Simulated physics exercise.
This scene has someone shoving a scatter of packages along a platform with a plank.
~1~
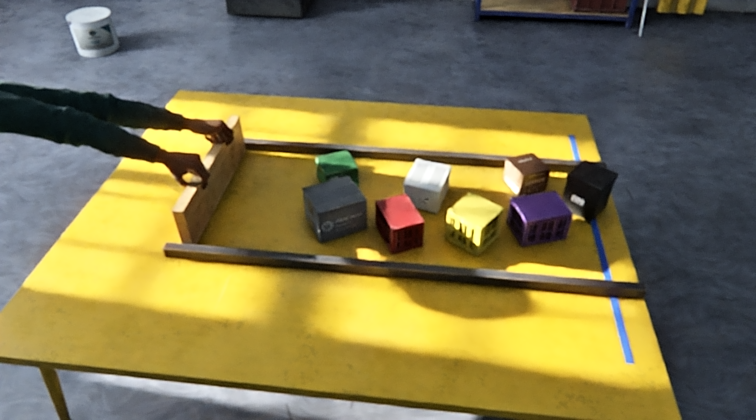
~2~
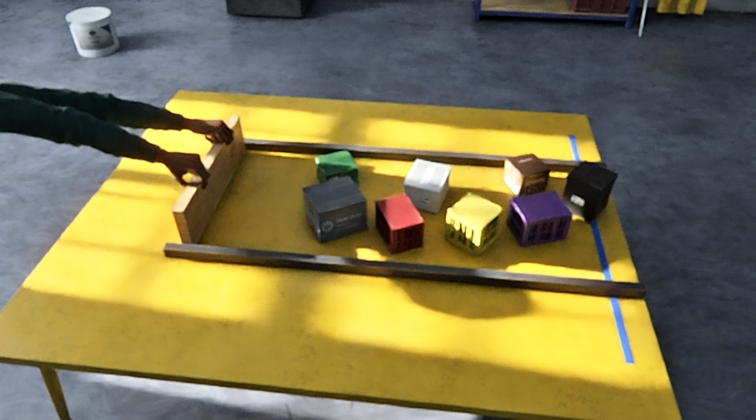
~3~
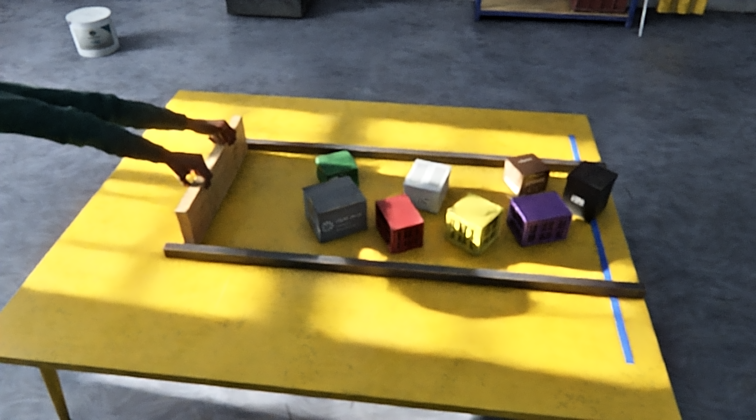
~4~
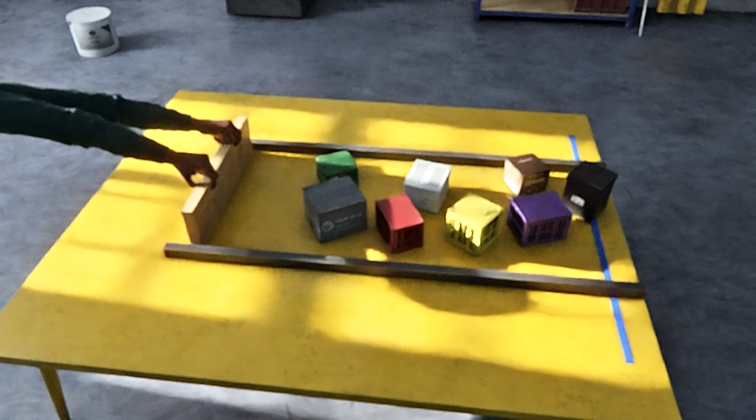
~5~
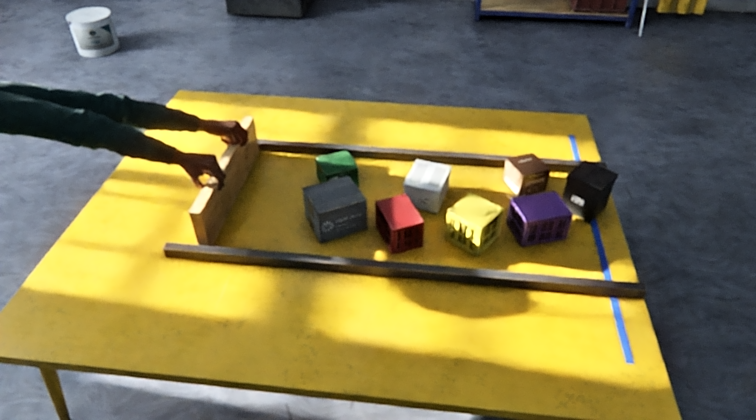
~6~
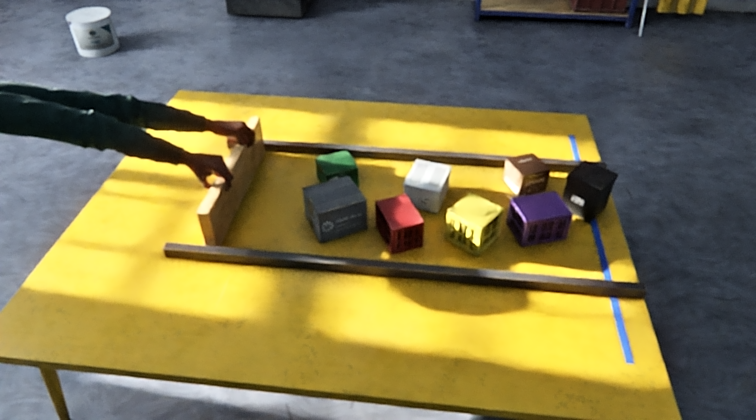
At first, two hands hold a wooden plank upright at the left of a yellow table, between two dark rails, with eight colourful boxes scattered to its right. The hands then slide the plank slightly rightward, narrowing the gap, while the boxes stay still and untouched.
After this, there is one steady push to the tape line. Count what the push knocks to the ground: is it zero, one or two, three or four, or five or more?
Five or more.
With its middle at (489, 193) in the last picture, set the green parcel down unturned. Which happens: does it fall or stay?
In that case it ends up off.
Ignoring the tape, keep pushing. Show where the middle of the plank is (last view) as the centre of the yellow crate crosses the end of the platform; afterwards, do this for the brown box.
Estimated middle: (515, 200), and (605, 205) for the other.
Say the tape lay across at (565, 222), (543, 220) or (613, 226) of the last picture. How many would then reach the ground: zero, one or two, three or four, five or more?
Result per tape, in order - five or more / either three or four / five or over.
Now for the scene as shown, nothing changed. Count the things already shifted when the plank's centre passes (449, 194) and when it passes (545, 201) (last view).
Counts: 8 / 8.
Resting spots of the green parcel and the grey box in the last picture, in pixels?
Middles: Around (610, 197) and around (636, 245).
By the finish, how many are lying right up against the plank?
3.
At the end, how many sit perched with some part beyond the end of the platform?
The total would be 3.
A little later, none off yet; black tote at rest near (588, 192); purple crate at rest near (539, 219); brown box at rest near (526, 174).
When it is over, the number that fall off is five or more; down, red crate, white tote, yellow crate, purple crate and black tote.
